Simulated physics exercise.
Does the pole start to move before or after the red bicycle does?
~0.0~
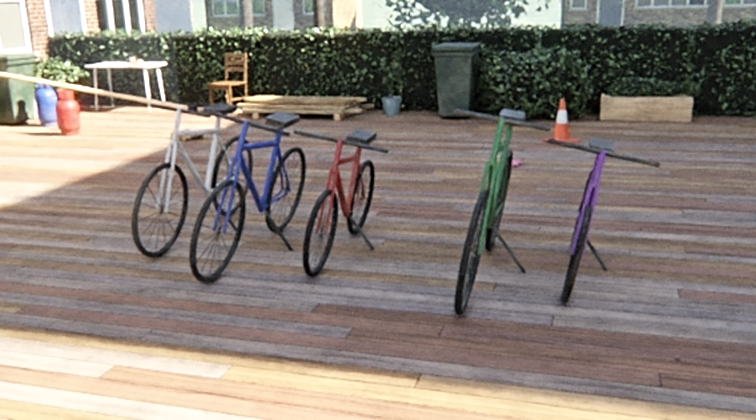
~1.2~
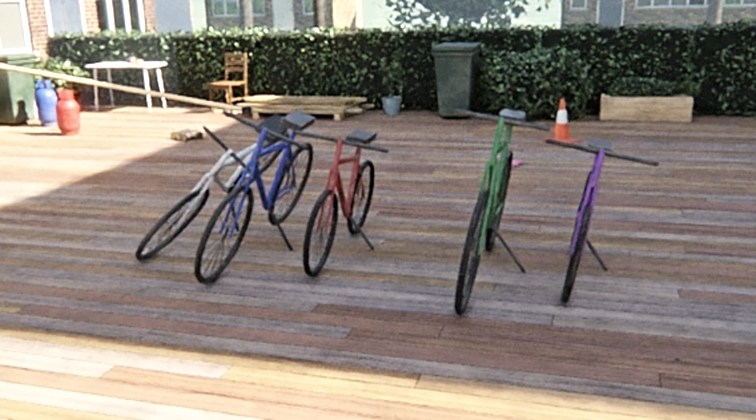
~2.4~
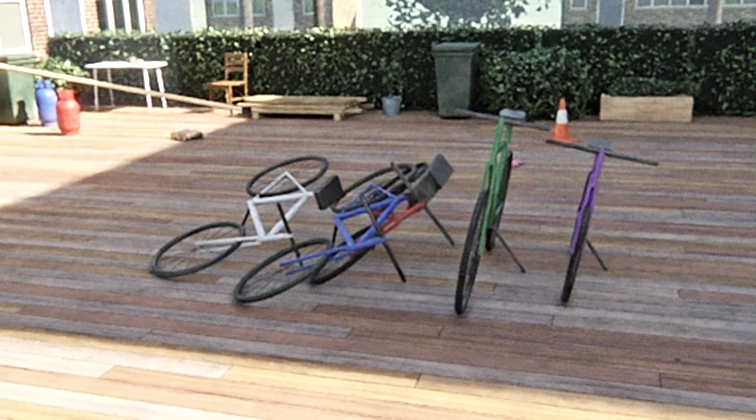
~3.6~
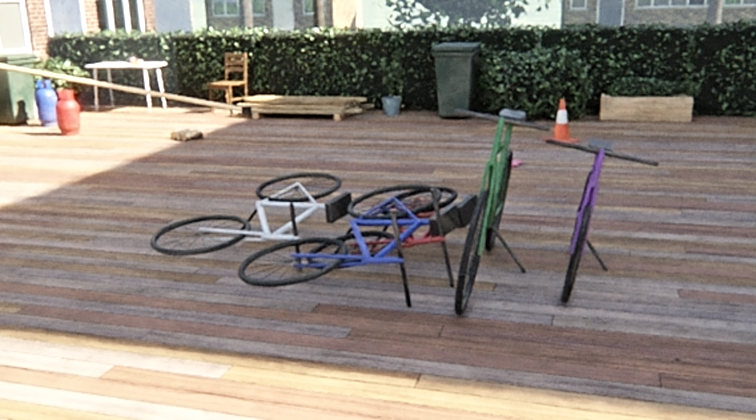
The pole starts to move before the red bicycle. The red bicycle is still standing in its place when the pole has already shifted to the right.
